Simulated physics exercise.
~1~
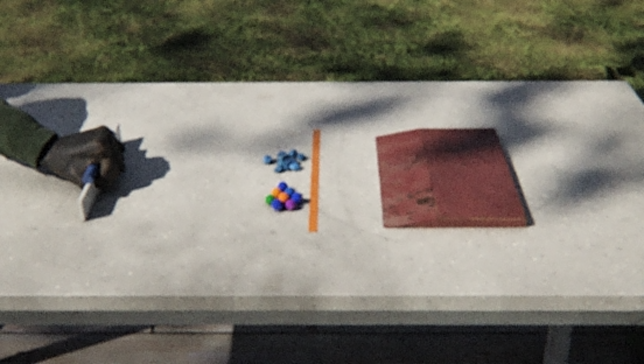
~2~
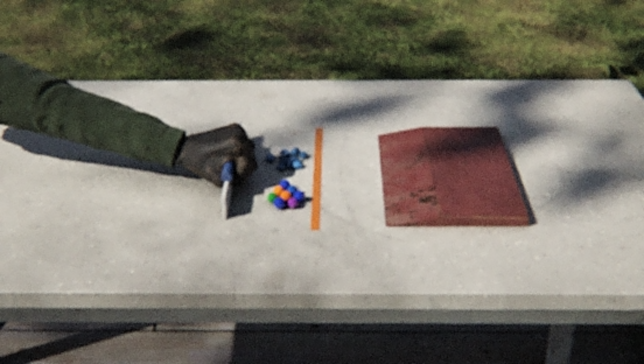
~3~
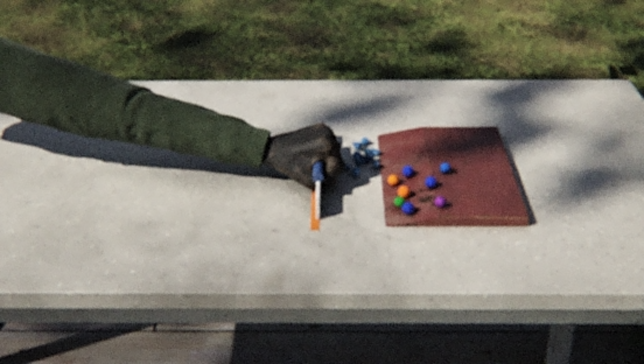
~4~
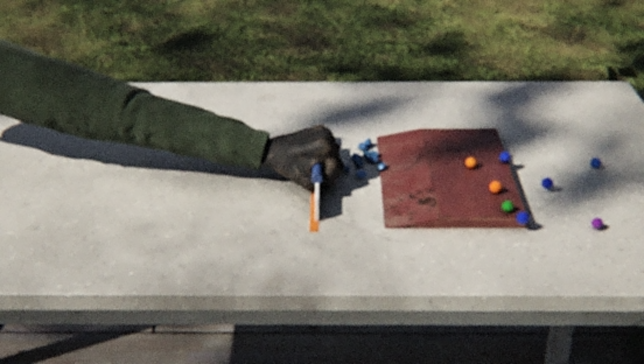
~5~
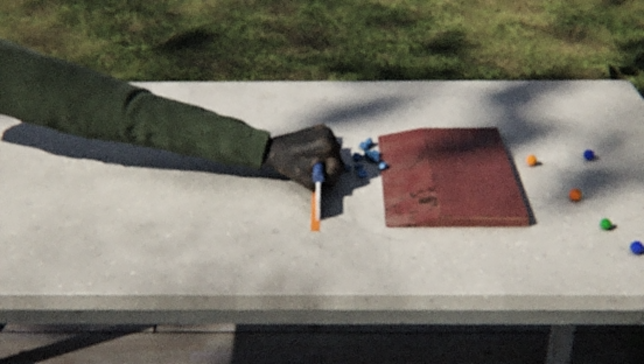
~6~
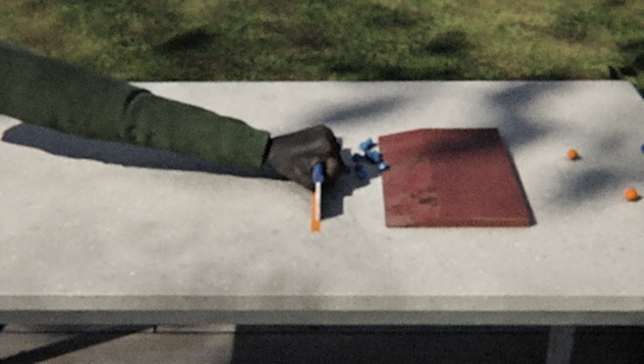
A gloved hand slid a scraper rightward along a pale table and stopped at the orange tape, sending colorful little balls rolling over the red ramp and onward to the right, while the bluish bits behind stayed bunched before the ramp.
